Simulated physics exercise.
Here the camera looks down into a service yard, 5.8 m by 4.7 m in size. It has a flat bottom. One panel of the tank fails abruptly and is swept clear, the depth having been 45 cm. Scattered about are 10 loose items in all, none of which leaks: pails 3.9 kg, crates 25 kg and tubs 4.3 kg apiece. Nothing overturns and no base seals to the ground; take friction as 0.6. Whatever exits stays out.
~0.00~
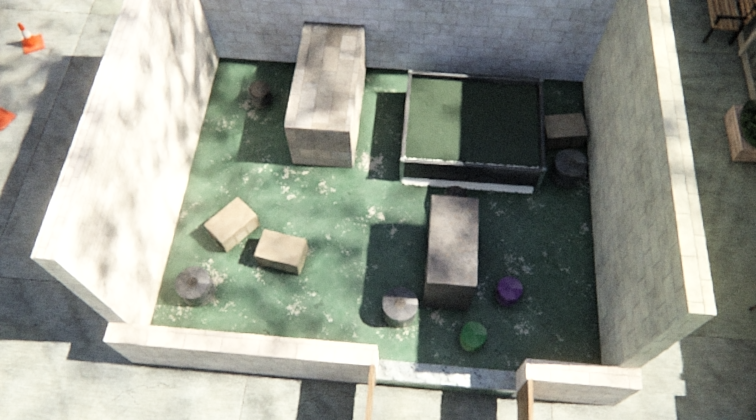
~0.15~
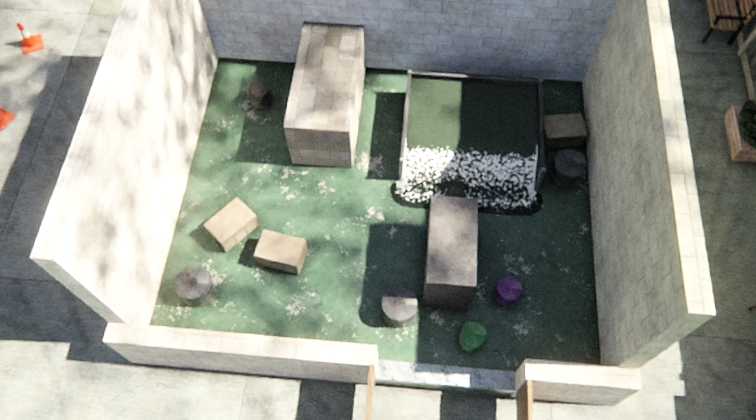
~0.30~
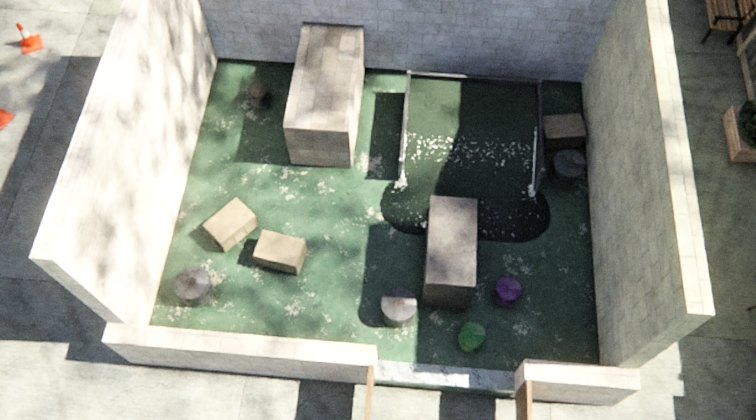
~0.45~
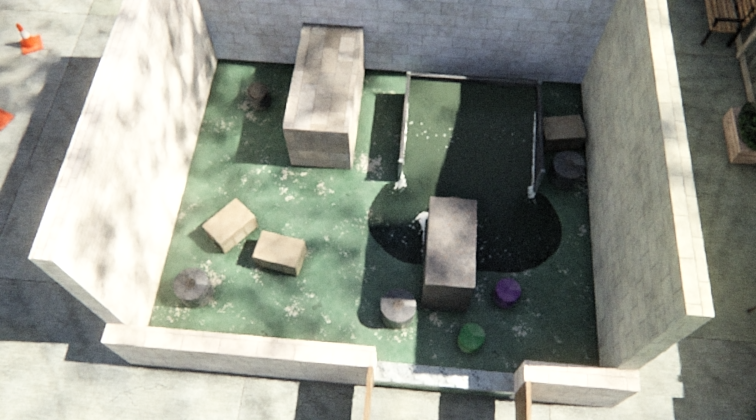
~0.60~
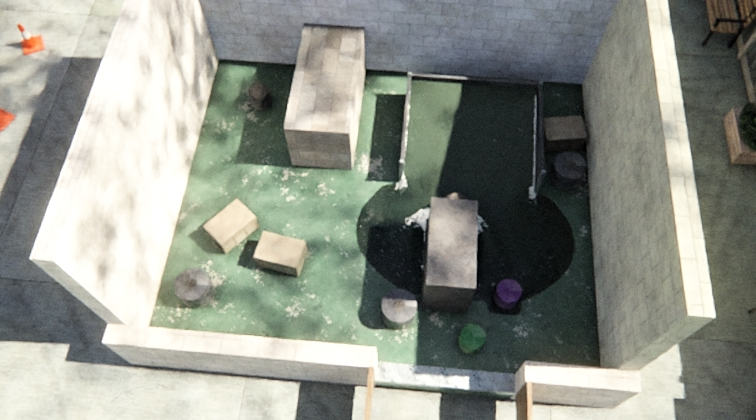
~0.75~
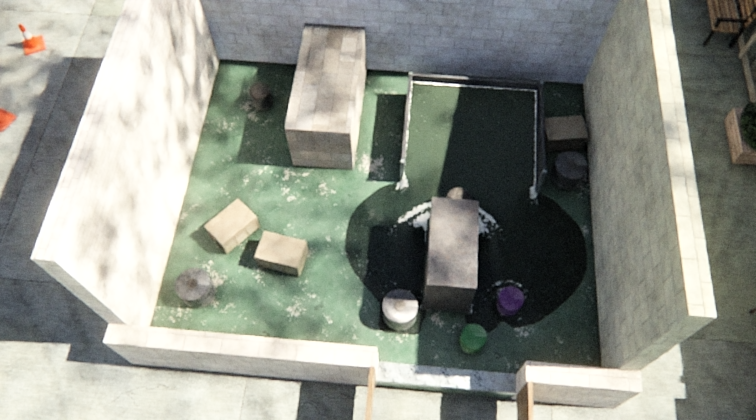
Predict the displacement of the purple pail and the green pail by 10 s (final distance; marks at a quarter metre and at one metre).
In short: Purple pail carried a long way, green pail carried a long way.
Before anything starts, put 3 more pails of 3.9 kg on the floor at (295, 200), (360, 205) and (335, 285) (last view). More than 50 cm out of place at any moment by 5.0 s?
Result, in listed order: Not exceeded / exceeded / exceeded.
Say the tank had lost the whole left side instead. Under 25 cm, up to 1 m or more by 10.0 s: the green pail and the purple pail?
Well, the green pail basically stays there and the purple pail basically stays there.
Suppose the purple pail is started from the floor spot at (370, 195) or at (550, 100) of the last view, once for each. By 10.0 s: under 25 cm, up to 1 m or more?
In turn: It moves a short way; it stays put.
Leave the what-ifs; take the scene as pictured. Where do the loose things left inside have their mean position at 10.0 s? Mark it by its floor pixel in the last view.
The centre is close to (387, 190).
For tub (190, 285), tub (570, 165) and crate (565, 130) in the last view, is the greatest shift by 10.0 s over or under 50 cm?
Results in listed order: Exceeds / exceeds / falls short.
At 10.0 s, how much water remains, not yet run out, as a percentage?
Remaining: Approx. 74 per cent.
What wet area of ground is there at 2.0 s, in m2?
Roughly 14 m2 of it is wet.
After 2.0 s the purple pail is near (512, 357), 0.9 m from its start, afloat; the green pail is near (445, 373), 0.6 m from its start, aground; 1 of 10 are out; 2 afloat.
After 4.5 s the purple pail has gone out; the green pail has gone out; 3 of 10 are out; 2 afloat.
After 7.0 s the purple pail has gone out; the green pail has gone out; 3 of 10 are out; 3 afloat.
After 10.0 s the purple pail has gone out; the green pail has gone out; 3 of 10 are out; 3 afloat.
